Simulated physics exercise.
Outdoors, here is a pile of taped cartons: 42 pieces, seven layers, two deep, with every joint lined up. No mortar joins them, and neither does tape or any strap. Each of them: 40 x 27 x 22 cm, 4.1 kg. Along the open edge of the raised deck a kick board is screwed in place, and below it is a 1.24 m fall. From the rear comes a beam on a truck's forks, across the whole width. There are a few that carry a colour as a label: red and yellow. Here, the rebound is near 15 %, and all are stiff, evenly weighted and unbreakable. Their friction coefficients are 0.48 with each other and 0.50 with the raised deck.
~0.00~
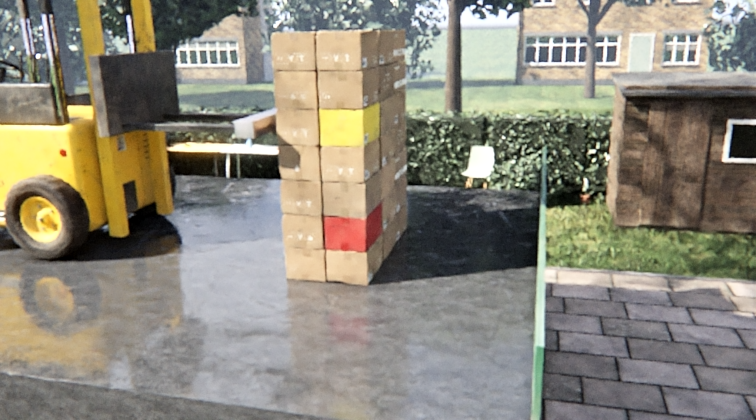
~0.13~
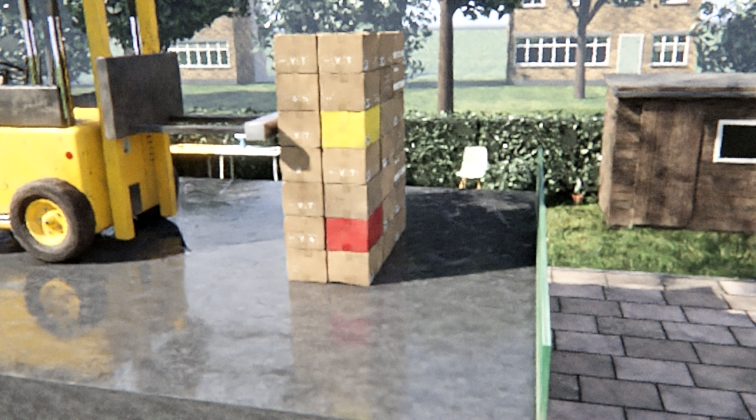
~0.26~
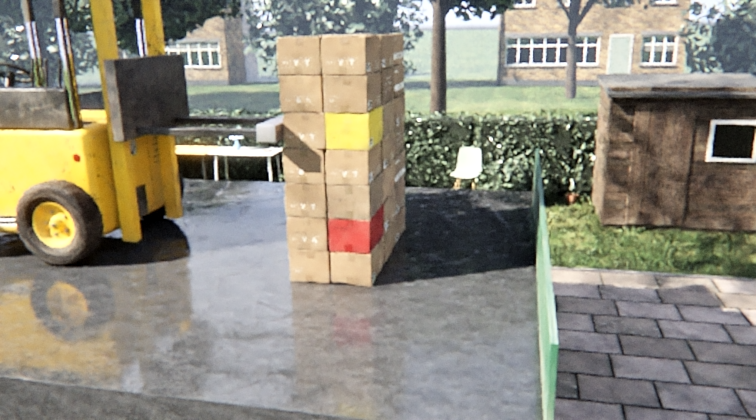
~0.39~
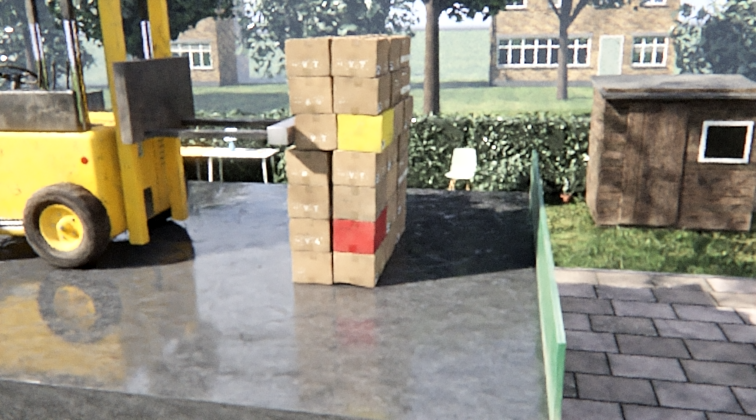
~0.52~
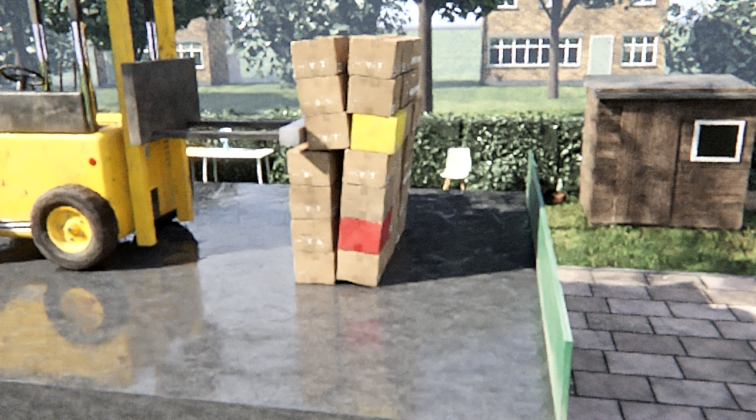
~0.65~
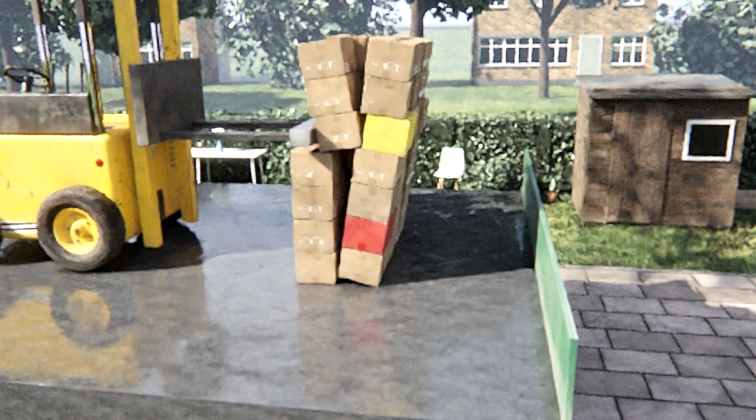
The clip shows a yellow forklift pushing a dark beam rightward into the upper part of a stack of cardboard boxes, including one yellow and one red, which starts upright, then splits between its columns and leans right.
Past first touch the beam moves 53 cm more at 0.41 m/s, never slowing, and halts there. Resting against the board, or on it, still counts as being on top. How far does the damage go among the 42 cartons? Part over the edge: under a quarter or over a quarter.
Result: Part over the edge below one in four.
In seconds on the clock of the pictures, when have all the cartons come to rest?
That comes at about 3.0 s.
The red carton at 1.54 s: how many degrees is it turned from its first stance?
Near 80 degrees from how it began.
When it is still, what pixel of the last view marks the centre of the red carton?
Check around (428, 262) in the last image.
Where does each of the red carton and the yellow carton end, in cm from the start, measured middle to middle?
Moved: Red 50, yellow 110.
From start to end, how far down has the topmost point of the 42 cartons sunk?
I make it close to 40 cm.
After 0.92 s, none of the 42 cartons over the edge, 35 disturbed; yellow carton 18° from how it stood; red carton 18° from how it stood.
After 1.26 s, none of the 42 cartons over the edge, 36 disturbed; red carton 40° from how it stood; yellow carton 40° from how it stood, 17 cm lower.
After 1.54 s, none of the 42 cartons over the edge, 36 disturbed; red carton on its side; yellow carton 60° from how it stood, 45 cm lower.
After 2.12 s, 6 of the 42 cartons over the edge; red carton on its side; yellow carton 60 cm lower.
In the end (3.3 s), 6 of the 42 cartons over the edge; red carton on its side; yellow carton 60 cm lower. That is 14 per cent. From the last view, middles, red carton near (428, 262), yellow carton near (511, 229).
